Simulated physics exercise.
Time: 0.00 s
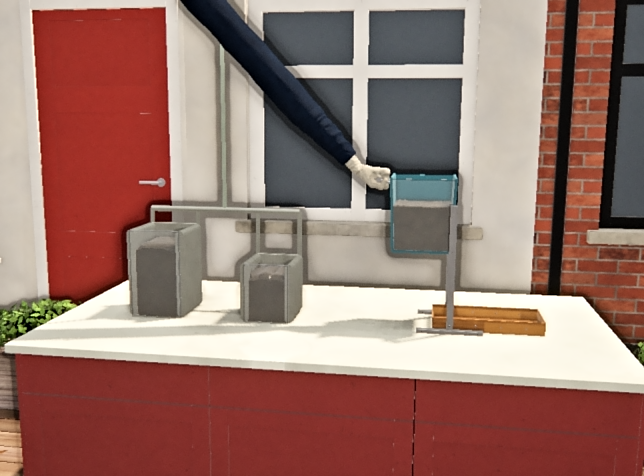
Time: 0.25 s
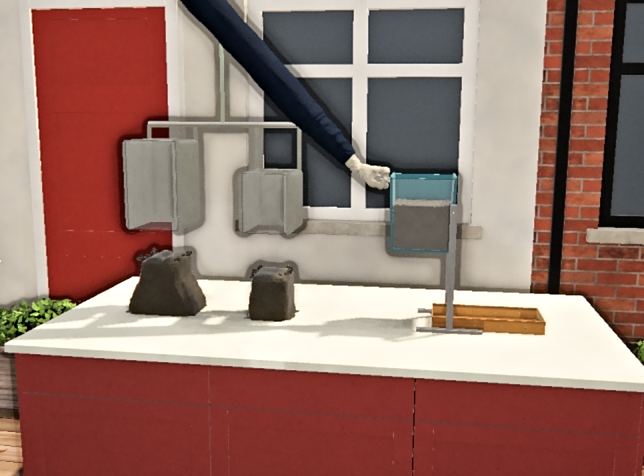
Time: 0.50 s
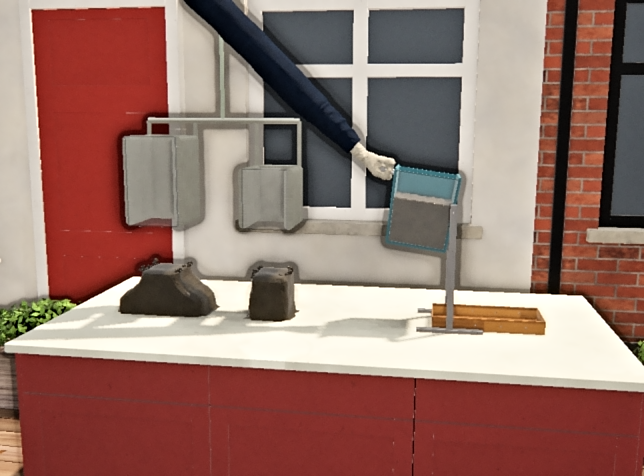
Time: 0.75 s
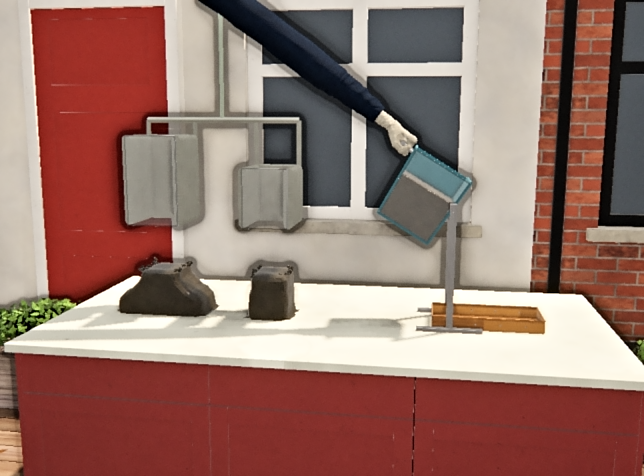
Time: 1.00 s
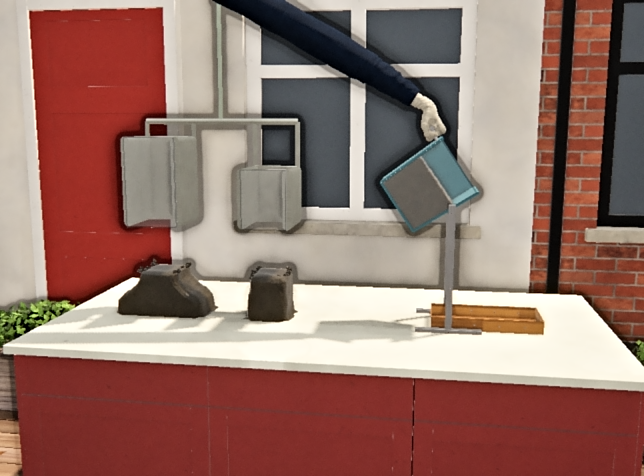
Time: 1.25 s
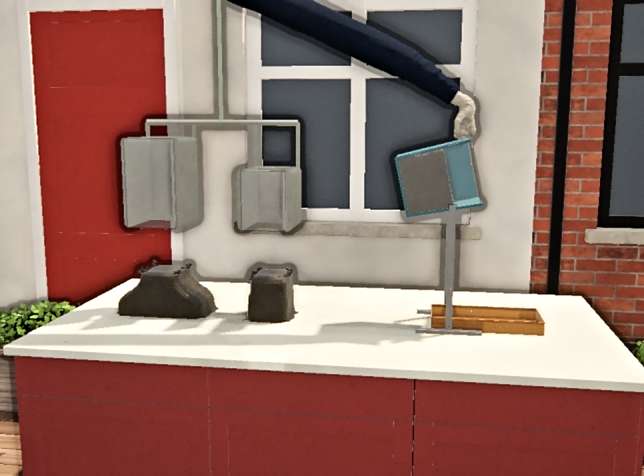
Outside a house, on a white-topped red counter, two grey moulds lift off dark blocks of sludge and the larger left one slumps; then a dark-sleeved arm steeply tilts a blue tub of grey sludge to the right.
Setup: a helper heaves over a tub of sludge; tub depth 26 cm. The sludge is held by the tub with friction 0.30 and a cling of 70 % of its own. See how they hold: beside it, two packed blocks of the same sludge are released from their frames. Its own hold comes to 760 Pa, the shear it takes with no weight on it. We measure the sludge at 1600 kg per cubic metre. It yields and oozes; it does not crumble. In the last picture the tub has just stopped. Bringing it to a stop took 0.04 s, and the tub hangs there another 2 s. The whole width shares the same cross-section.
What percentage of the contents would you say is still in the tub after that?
I would say about 100 %.
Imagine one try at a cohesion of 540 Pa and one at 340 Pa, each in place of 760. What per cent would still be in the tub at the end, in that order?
In that order: 100 %, 90 %.
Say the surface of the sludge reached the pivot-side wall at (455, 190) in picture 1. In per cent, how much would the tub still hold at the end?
It would come to roughly 100 percent.
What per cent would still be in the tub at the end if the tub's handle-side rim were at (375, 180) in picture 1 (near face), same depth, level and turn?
Close to 100 per cent would still be in the tub.
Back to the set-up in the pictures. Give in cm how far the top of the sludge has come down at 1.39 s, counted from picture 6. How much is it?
About 0 cm.
By 1.39 s, the tub is at 78 degrees and holds 100 %.
By 1.56 s, the tub is at 78 degrees and holds 100 %.
By 1.73 s, the tub is at 78 degrees and holds 100 %.
By 1.90 s, the tub is at 78 degrees and holds 100 %.
By 3.25 s, at the end, the tub is at 78 degrees and holds 100 %.
